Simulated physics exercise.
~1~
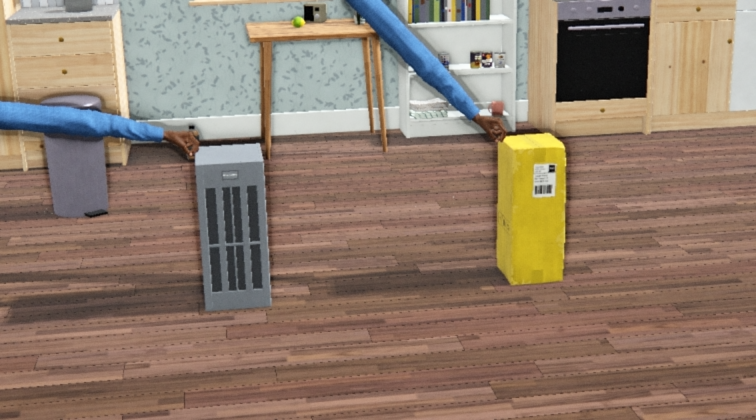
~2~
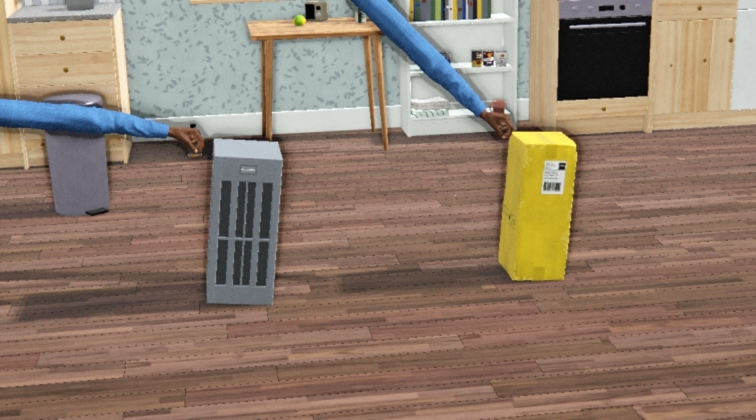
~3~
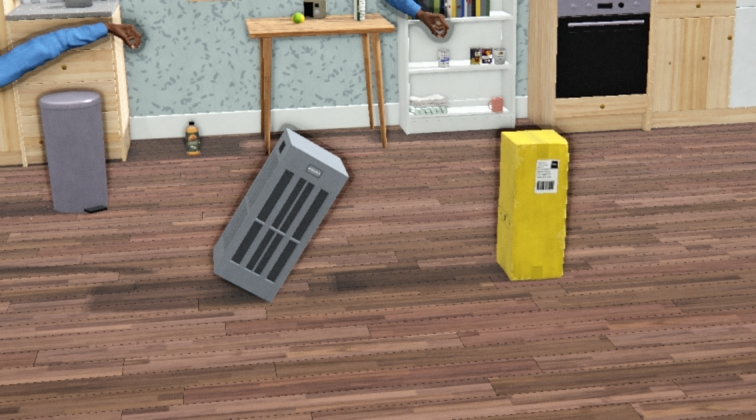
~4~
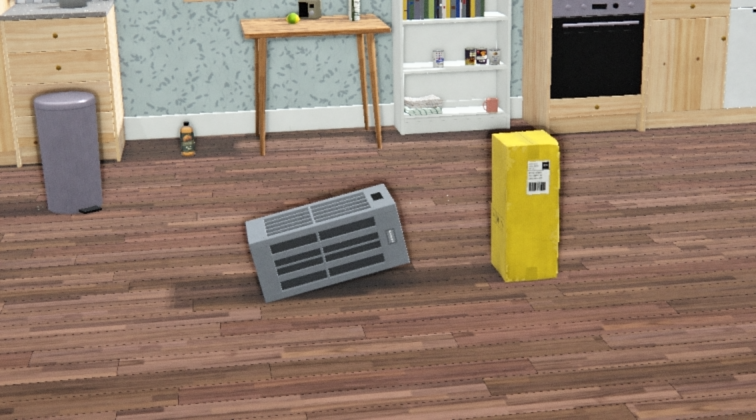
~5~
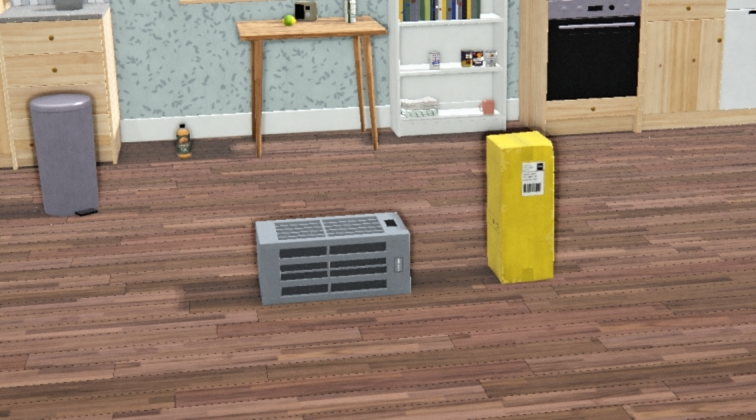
At the start, two blue-sleeved arms reach into a kitchen, one hand at the top of an upright grey crate with dark slots on the left, the other at a tall yellow box on the right. The crate begins to tip right as the hands come away, while the yellow box leans only slightly. Both arms draw back, and the crate leans far over to the right as the yellow box stands upright. The crate keeps toppling and drops toward the wooden floor. It ends lying on its side, with the yellow box still standing beside it.
